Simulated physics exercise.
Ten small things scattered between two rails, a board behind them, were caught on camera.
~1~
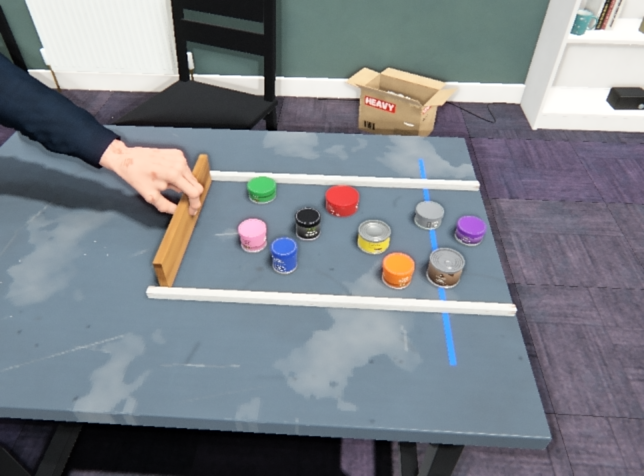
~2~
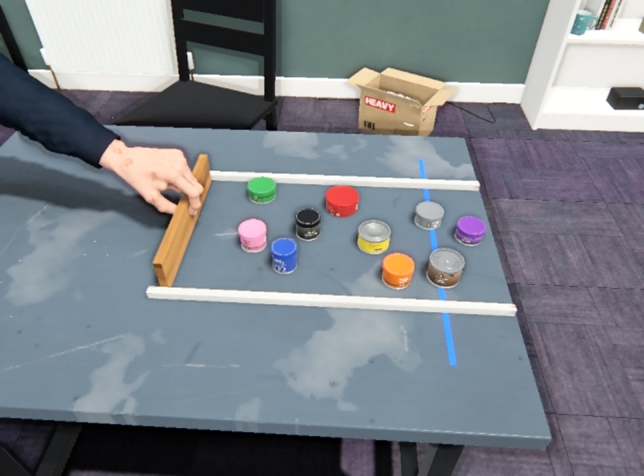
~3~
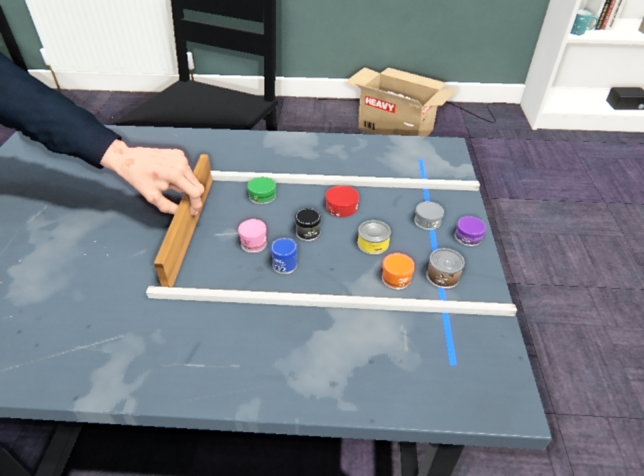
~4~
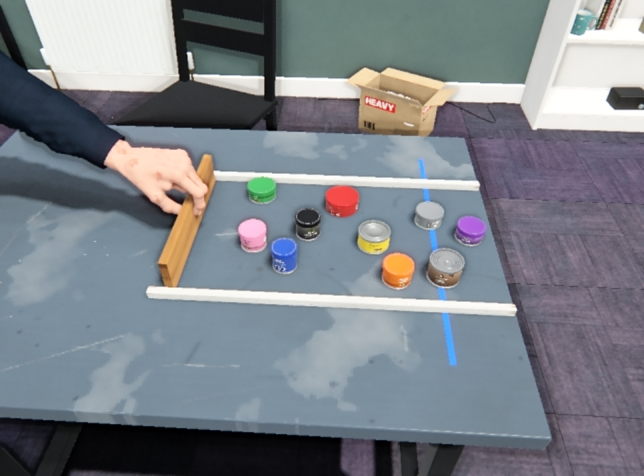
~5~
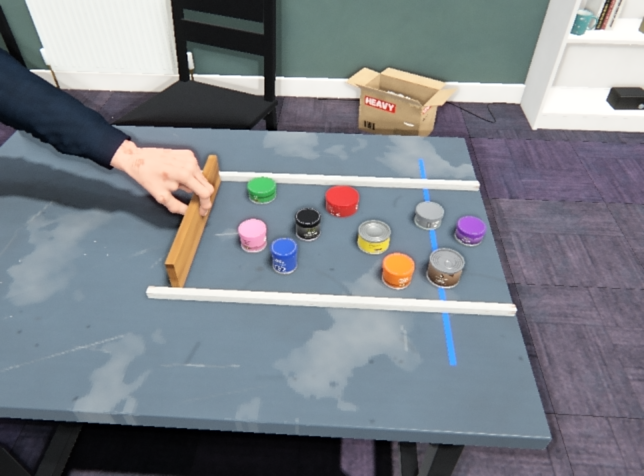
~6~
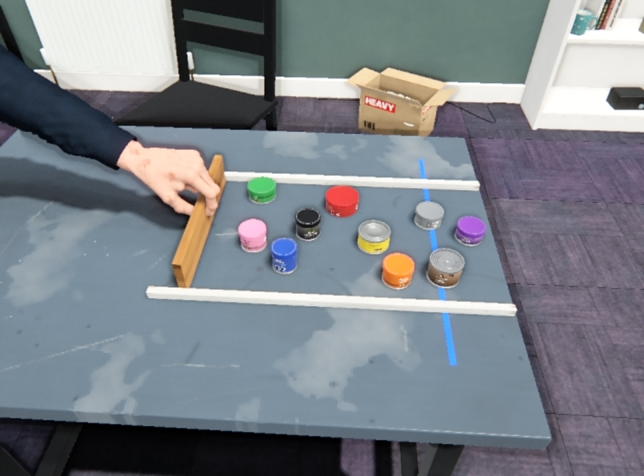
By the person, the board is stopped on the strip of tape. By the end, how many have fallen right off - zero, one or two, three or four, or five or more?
By the end, one or two have.
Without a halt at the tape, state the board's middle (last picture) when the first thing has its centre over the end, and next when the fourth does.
The middle is at about (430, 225), later at about (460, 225).
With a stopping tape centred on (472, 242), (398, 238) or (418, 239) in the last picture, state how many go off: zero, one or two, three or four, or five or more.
First three to four, then no fall at all, then none at all.
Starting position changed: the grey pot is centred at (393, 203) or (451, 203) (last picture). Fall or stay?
Place by place, it holds its place, then holds its place.
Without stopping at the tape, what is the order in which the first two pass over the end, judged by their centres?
It is the purple pot and after it the grey pot.
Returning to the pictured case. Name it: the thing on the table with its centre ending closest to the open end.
Grey pot.
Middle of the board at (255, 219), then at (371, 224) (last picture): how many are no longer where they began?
2 by the first point, 7 by the second.
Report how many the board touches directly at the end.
That makes 6.
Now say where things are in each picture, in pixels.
The first frame shows purple pot (470, 231); brown tin (445, 268); grey pot (429, 216); board (186, 216); tape (433, 240).
The second frame shows brown tin (445, 268); yellow tin (374, 238).
The third frame shows grey pot (429, 216); board (188, 216).
The fourth frame shows purple pot (470, 231); orange tin (398, 272).
The fifth frame shows brown tin (445, 268); pink tin (253, 236).
The sixth frame shows purple pot (470, 231); brown tin (445, 268); grey pot (429, 216); board (203, 216); tape (433, 240).
Soon after, none off yet; purple pot at rest near (470, 231); brown tin at rest near (445, 268); grey pot at rest near (429, 216).
By the end, the number that fall off is one or two; fallen, purple pot.
